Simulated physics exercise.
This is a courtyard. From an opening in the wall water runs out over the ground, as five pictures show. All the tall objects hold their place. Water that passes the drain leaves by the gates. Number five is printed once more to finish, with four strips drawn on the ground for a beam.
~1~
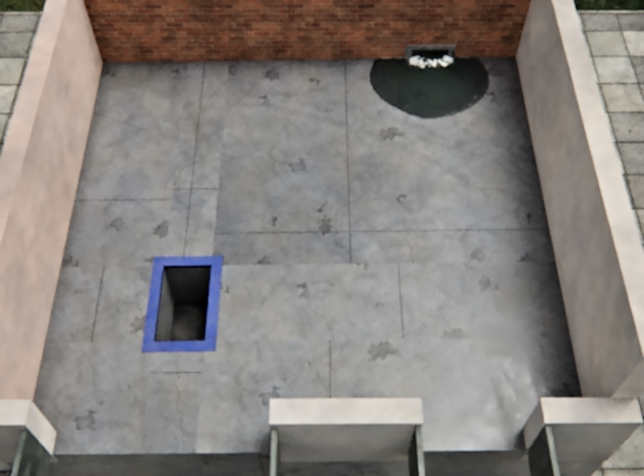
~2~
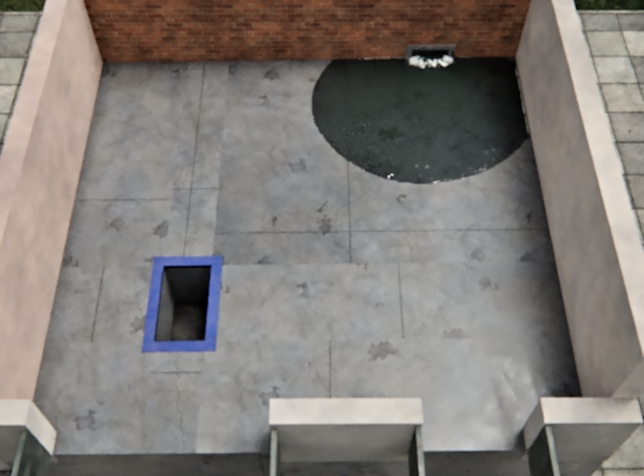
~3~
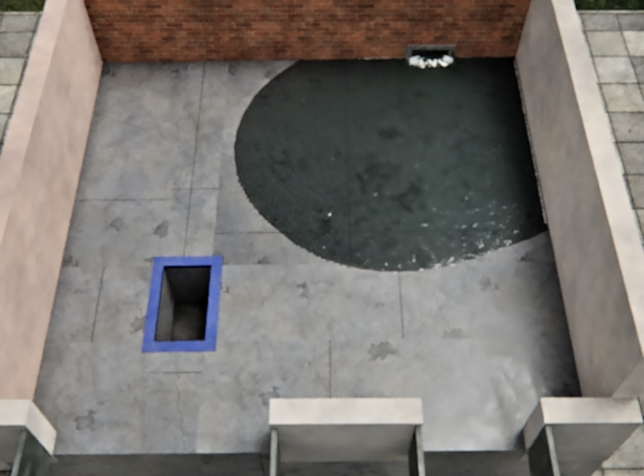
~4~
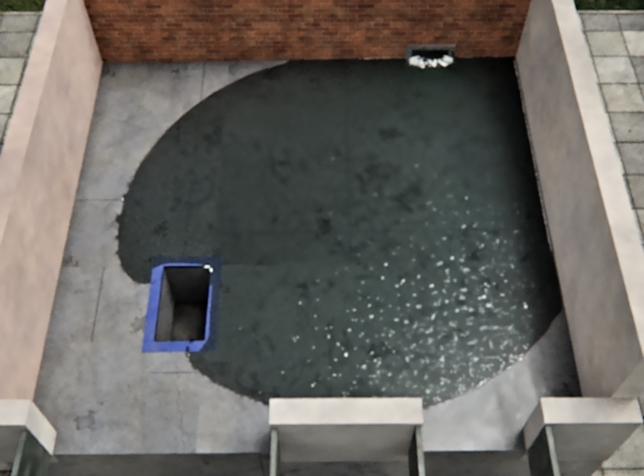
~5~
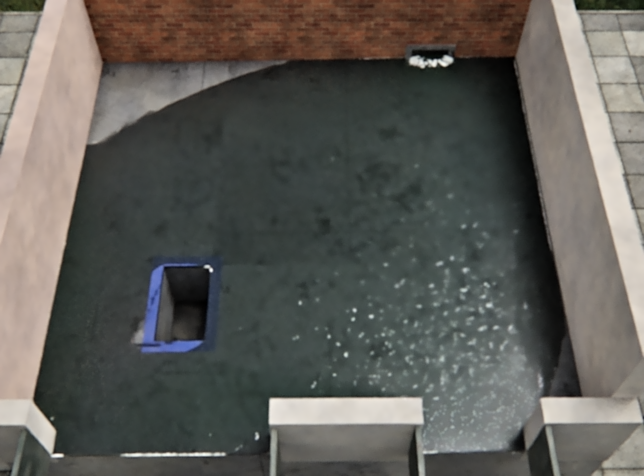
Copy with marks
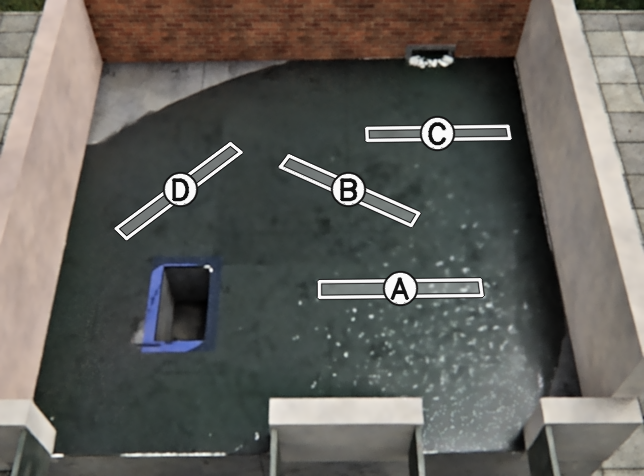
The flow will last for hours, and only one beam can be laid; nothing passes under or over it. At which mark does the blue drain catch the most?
Choose A.
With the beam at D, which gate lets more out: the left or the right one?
The left one.
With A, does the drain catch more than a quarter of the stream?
Yes, it does.
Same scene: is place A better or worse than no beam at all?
Place A is better.
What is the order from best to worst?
A, D, C, B.
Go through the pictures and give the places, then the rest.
Outfall at (430, 52); blue drain at (184, 302); open gate at (165, 431); open gate at (468, 428); water covers 5 % of the ground and shows as far out as (470, 104); blue drain still dry.
Water covers 17 % of the ground and shows as far out as (436, 178); blue drain still dry.
Water covers 36 % of the ground and shows as far out as (298, 237); blue drain still dry.
Water covers 67 % of the ground and shows as far out as (218, 347); blue drain taking water.
Water covers 87 % of the ground and shows as far out as (41, 364); blue drain taking water.
On the marked copy, A from (319, 289) to (481, 287); B from (284, 161) to (415, 219); C from (367, 134) to (508, 132); D from (121, 233) to (235, 147).
With A, about 44 % of the stream runs into the blue drain, about 56 % out by the gates.
With B, about 8 % of the stream runs into the blue drain, about 92 % out by the gates.
With C, about 17 % of the stream runs into the blue drain, about 83 % out by the gates.
With D, about 27 % of the stream runs into the blue drain, about 73 % out by the gates.
